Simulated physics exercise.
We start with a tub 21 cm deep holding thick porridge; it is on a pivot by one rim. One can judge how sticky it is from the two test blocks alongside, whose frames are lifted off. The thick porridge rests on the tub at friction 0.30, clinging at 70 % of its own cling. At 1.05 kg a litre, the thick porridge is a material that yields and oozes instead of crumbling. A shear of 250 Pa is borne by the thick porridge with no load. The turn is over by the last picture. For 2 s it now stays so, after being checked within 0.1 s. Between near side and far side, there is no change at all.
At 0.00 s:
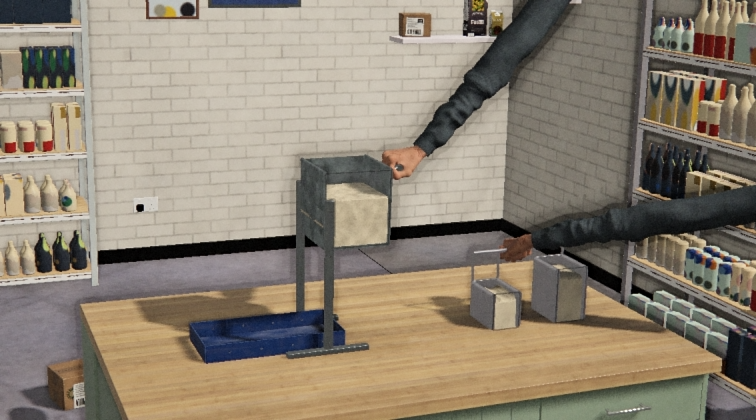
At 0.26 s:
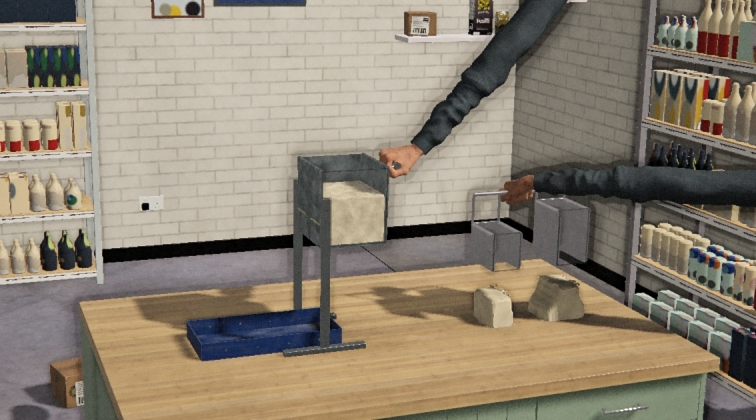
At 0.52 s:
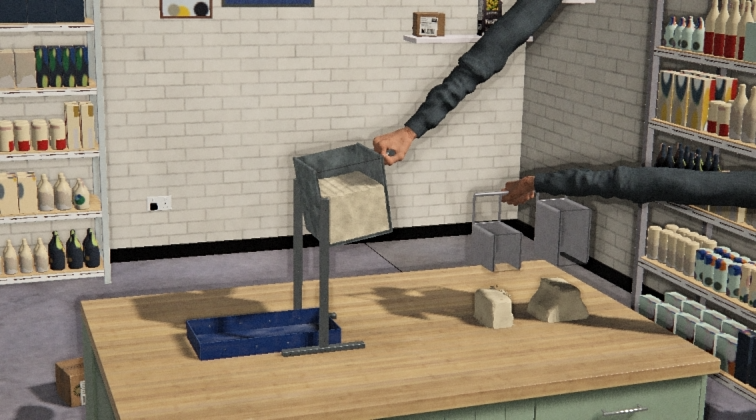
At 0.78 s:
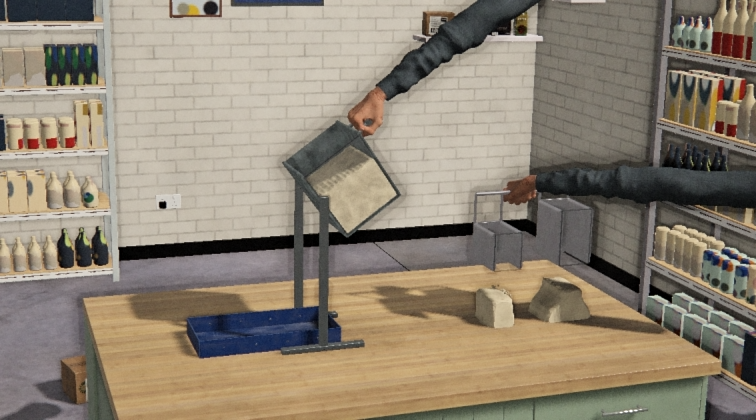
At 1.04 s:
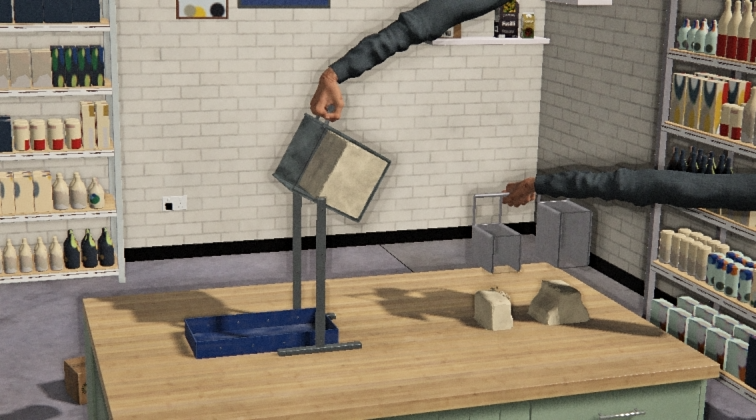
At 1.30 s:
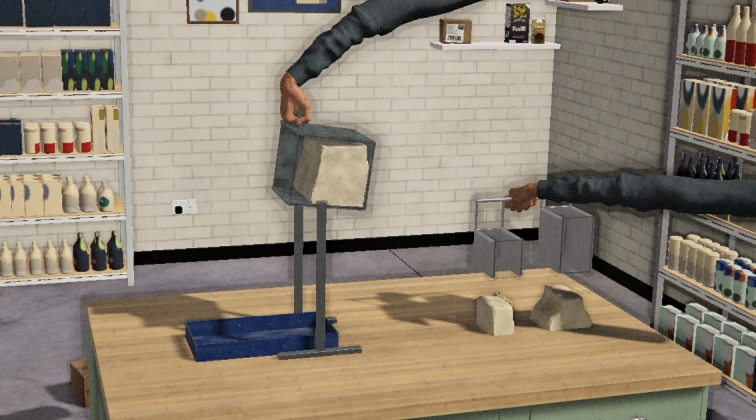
One hand lifted the casings off two pale blocks, which sagged slightly, while another swung a clear tub of thick porridge up and leftward above a blue tray until it lay nearly sideways.
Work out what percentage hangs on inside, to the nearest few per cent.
Some 99 in every hundred.
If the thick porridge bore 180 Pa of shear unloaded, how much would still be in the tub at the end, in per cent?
Then roughly 80 %.
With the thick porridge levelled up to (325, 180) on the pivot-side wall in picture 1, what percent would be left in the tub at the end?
Roughly 70 per cent would still be in the tub at the end.
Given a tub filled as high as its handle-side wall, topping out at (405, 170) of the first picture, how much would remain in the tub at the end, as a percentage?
70 %, roughly.
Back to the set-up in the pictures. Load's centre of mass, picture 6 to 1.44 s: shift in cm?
2 cm.
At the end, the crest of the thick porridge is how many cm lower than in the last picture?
About 3 cm.
After 1.44 s, the tub is at 82 degrees and holds 100 %.
After 1.61 s, the tub is at 82 degrees and holds 100 %.
After 1.78 s, the tub is at 82 degrees and holds 99 %.
After 1.95 s, the tub is at 82 degrees and holds 99 %.
After 3.30 s, at the end, the tub is at 82 degrees and holds 99 %.
